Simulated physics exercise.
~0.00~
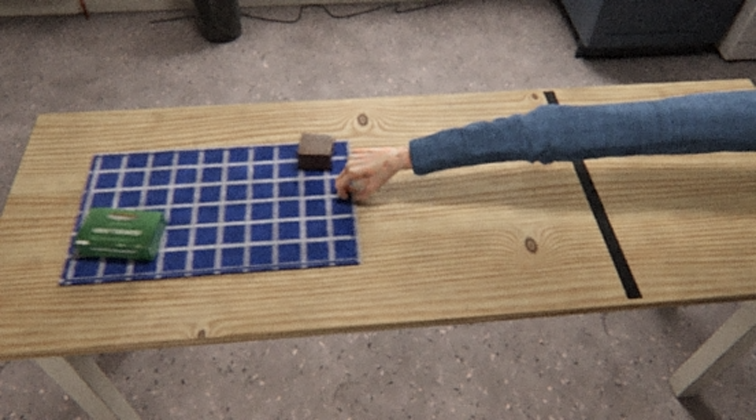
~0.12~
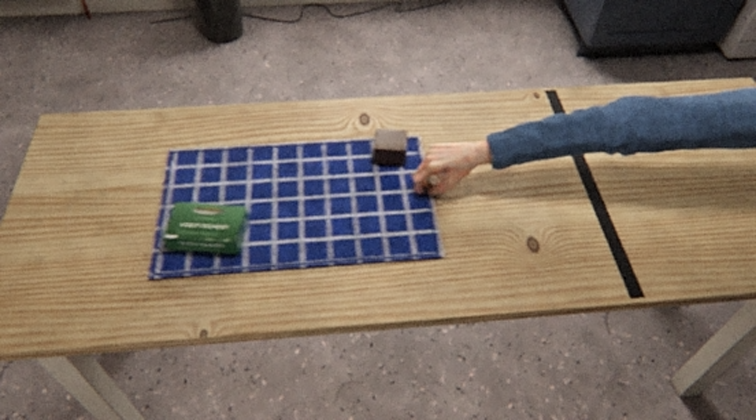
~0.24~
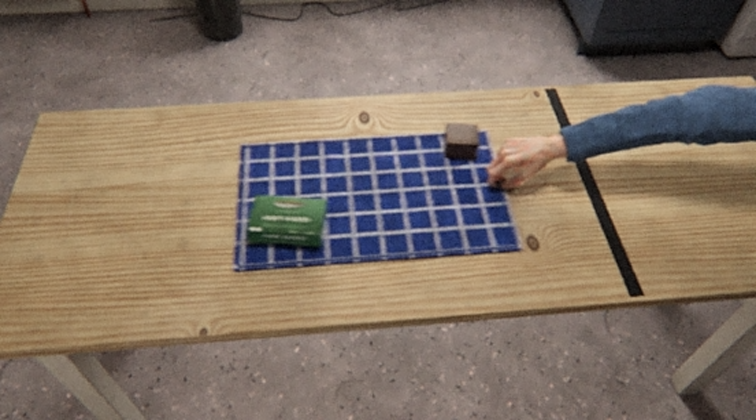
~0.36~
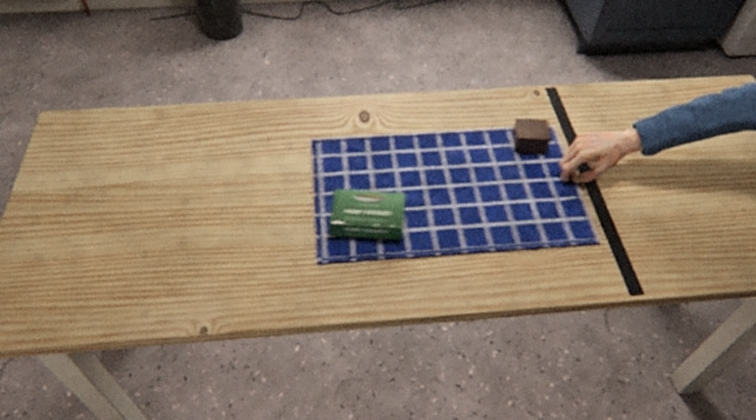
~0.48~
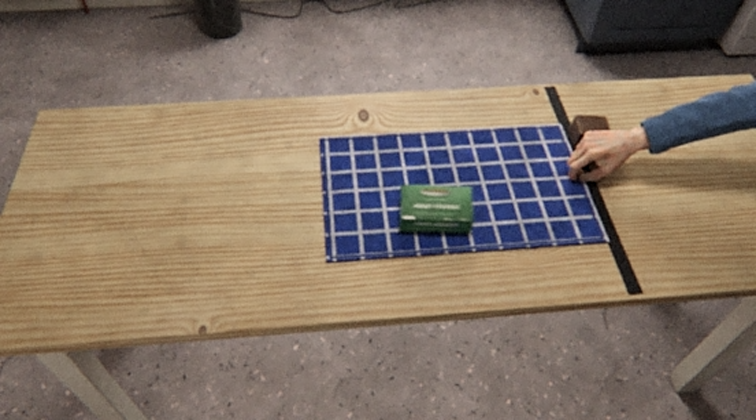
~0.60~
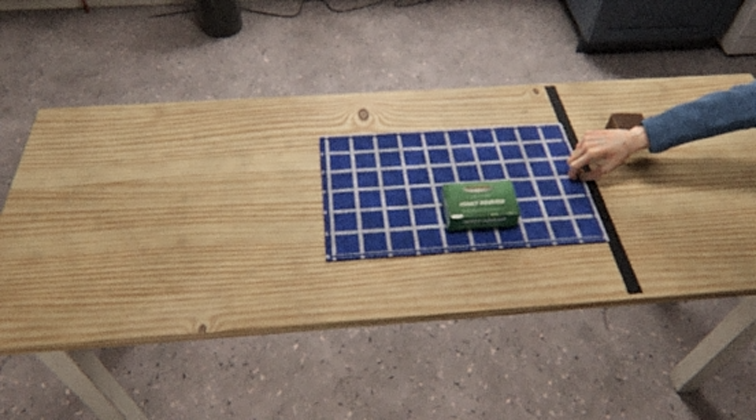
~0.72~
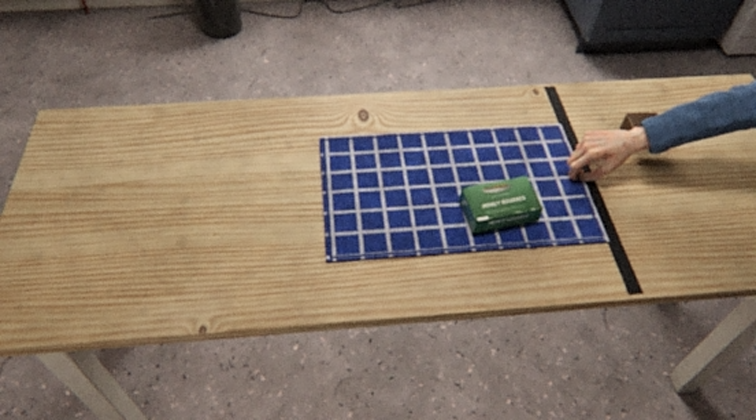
A blue checked tea towel, seen from above on a pale wooden table, carries a green packet near its left end and a small brown block at its far right corner. A hand in a blue sleeve grips the right edge and pulls the cloth steadily to the right, both objects riding along. The hand stops as the hem reaches a black strip of tape across the table. The block slides off the front of the cloth and past the tape, partly hidden behind the hand and sleeve. The packet slides rightward too, turning slightly, but stays on the towel.
